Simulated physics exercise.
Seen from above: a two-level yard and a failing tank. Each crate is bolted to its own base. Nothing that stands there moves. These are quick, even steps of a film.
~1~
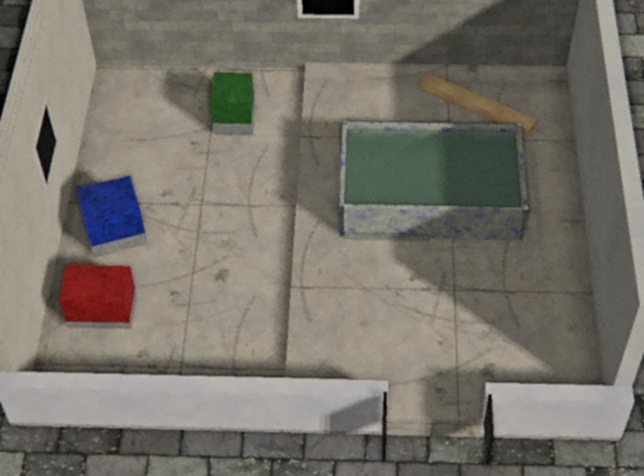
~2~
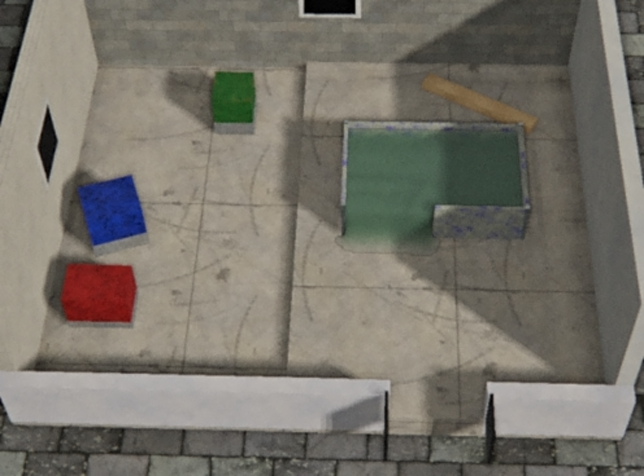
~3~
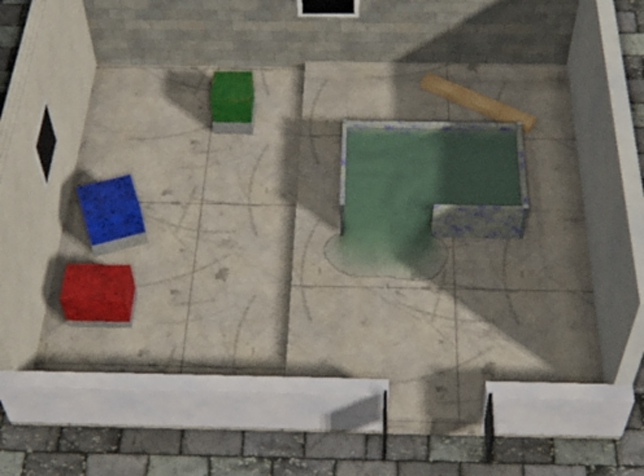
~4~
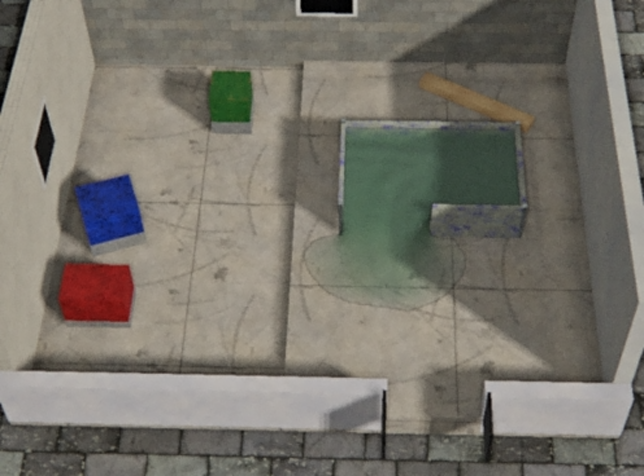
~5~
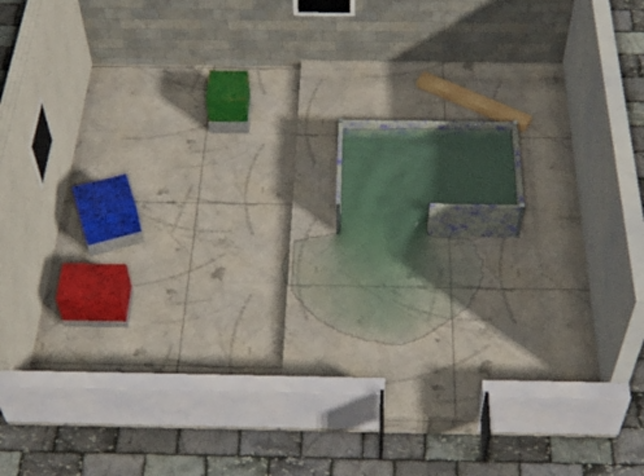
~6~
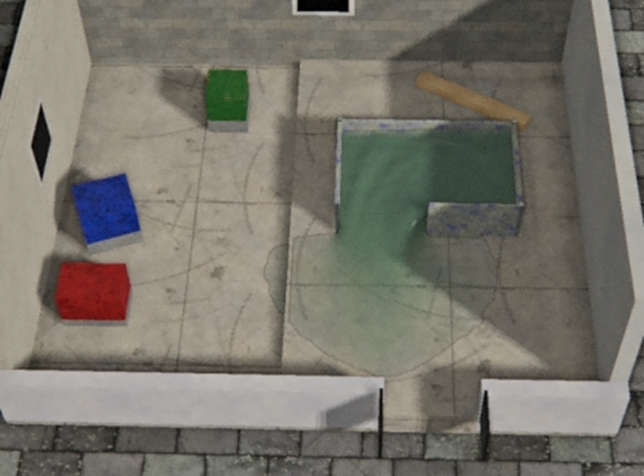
In a walled yard, green water pours from a tank's broken front and spreads outward.
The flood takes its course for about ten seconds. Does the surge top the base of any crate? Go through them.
In the end: The green crate escapes dry; the red crate is wetted; the blue crate escapes dry.
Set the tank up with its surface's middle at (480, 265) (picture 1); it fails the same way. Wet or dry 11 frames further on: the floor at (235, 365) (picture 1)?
There: Covered.
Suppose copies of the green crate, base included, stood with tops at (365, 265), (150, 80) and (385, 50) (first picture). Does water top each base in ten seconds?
In that order: Gets wet, keeps dry, keeps dry.
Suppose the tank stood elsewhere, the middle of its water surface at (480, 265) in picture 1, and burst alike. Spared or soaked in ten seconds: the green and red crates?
My reading: Green escapes it, red escapes it.
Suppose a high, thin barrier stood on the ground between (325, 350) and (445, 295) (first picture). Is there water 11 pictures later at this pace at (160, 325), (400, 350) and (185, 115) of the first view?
In turn: Flooded, clear, no water.
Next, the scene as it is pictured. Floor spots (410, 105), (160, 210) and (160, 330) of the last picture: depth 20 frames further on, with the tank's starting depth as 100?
In turn 0, 0 and 10 in a hundred.
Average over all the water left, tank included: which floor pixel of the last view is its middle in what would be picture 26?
Close to (341, 277).
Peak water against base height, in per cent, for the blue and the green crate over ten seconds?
In turn 50 and 30 per cent.
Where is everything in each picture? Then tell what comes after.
In the first picture, the tank at (432, 168) is whole and still.
In the second picture, water pours out at (389, 224) and has run to (343, 242).
In the third picture, the front is at (333, 257), out from the gap at (388, 225).
In the fourth picture, the front is at (412, 304), out from the gap at (387, 226).
In the fifth picture, the front is at (402, 338), out from the gap at (384, 225).
In the sixth picture, the front is at (397, 370), out from the gap at (383, 224).
A moment on, water covers 20 % of the floor; the green crate not reached, the red crate not reached, the blue crate not reached.
Next, water covers 30 % of the floor; the green crate not reached, the red crate not reached, the blue crate not reached.
Then, water covers 35 % of the floor; the green crate not reached, the red crate water round its plinth, the blue crate not reached.
Later, water covers 55 % of the floor; the green crate not reached, the red crate water round its plinth, the blue crate water round its plinth.
In the end, water covers 80 % of the floor; the green crate stayed above the water, the red crate was topped, the blue crate stayed above the water.
